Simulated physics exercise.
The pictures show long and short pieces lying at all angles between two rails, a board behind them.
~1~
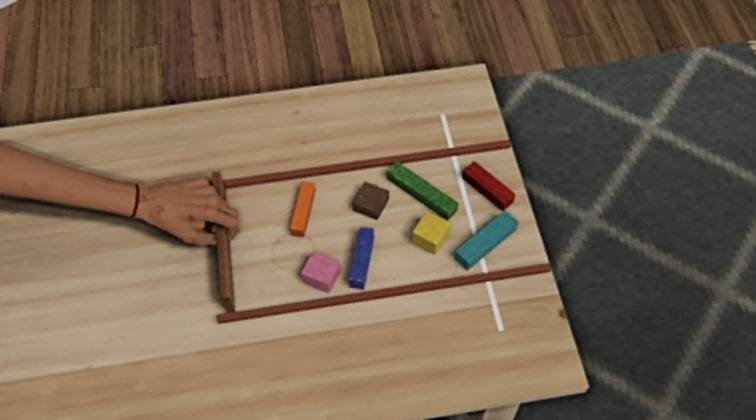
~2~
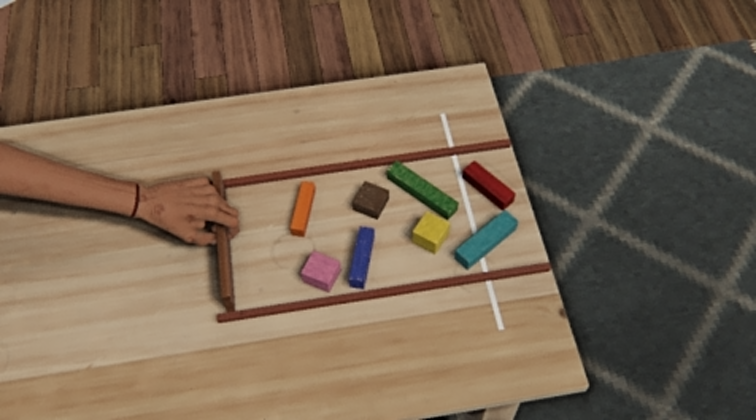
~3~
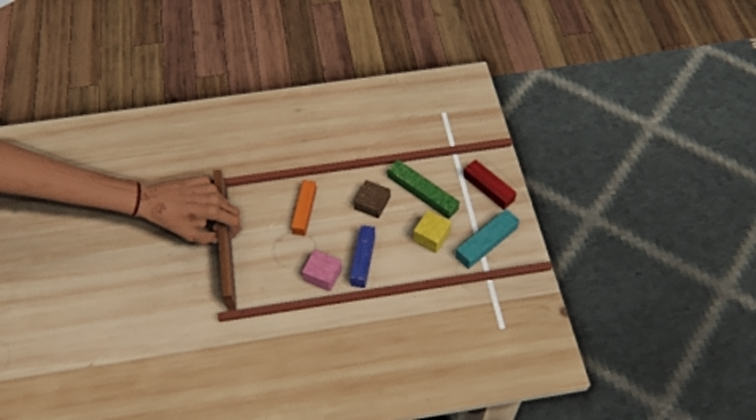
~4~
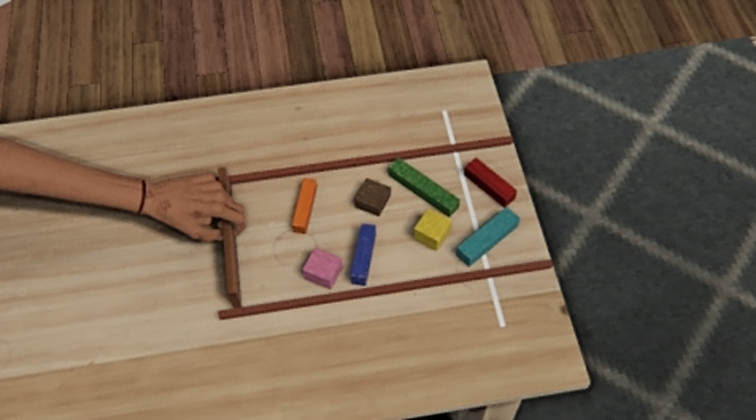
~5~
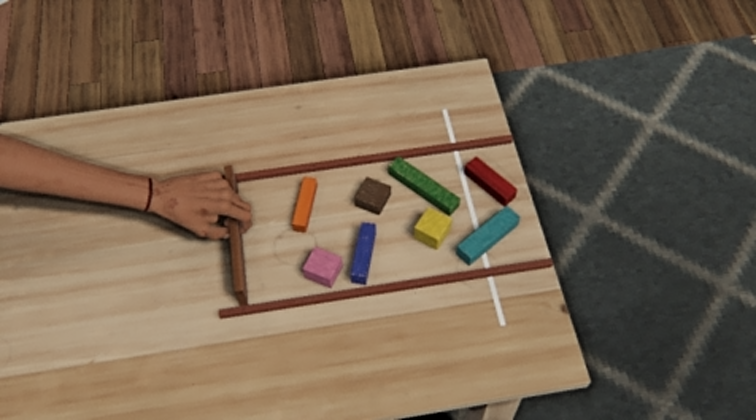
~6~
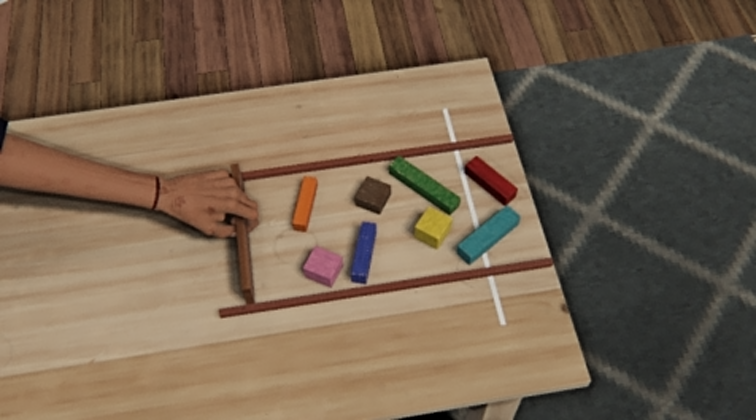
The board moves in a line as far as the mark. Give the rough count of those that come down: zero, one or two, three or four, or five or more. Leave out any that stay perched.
Here the number that fall off is one or two.
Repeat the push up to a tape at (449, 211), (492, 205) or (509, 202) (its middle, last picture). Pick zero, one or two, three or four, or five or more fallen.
In that order: Zero; 3 or 4; at least five.
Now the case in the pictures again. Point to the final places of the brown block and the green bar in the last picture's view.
About (497, 196), and the other about (503, 171).
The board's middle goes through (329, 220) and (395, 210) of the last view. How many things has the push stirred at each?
First 3, then 6.
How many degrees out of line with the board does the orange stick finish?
About 0°.
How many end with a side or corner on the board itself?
In contact: 2.
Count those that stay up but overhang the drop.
It comes to 3.
Early on, none off yet; red stick at rest near (491, 181); turquoise bar at rest near (489, 235); green bar at rest near (424, 185).
A while later, none off yet; red stick at rest near (491, 181); turquoise bar at rest near (489, 235); green bar moving near (429, 182).
Further along, none off yet; red stick travelled a little near (500, 175); turquoise bar travelled a little near (521, 231); green bar travelled about its own width near (473, 174).
Finally, the number that fall off is one or two; lost, turquoise bar.
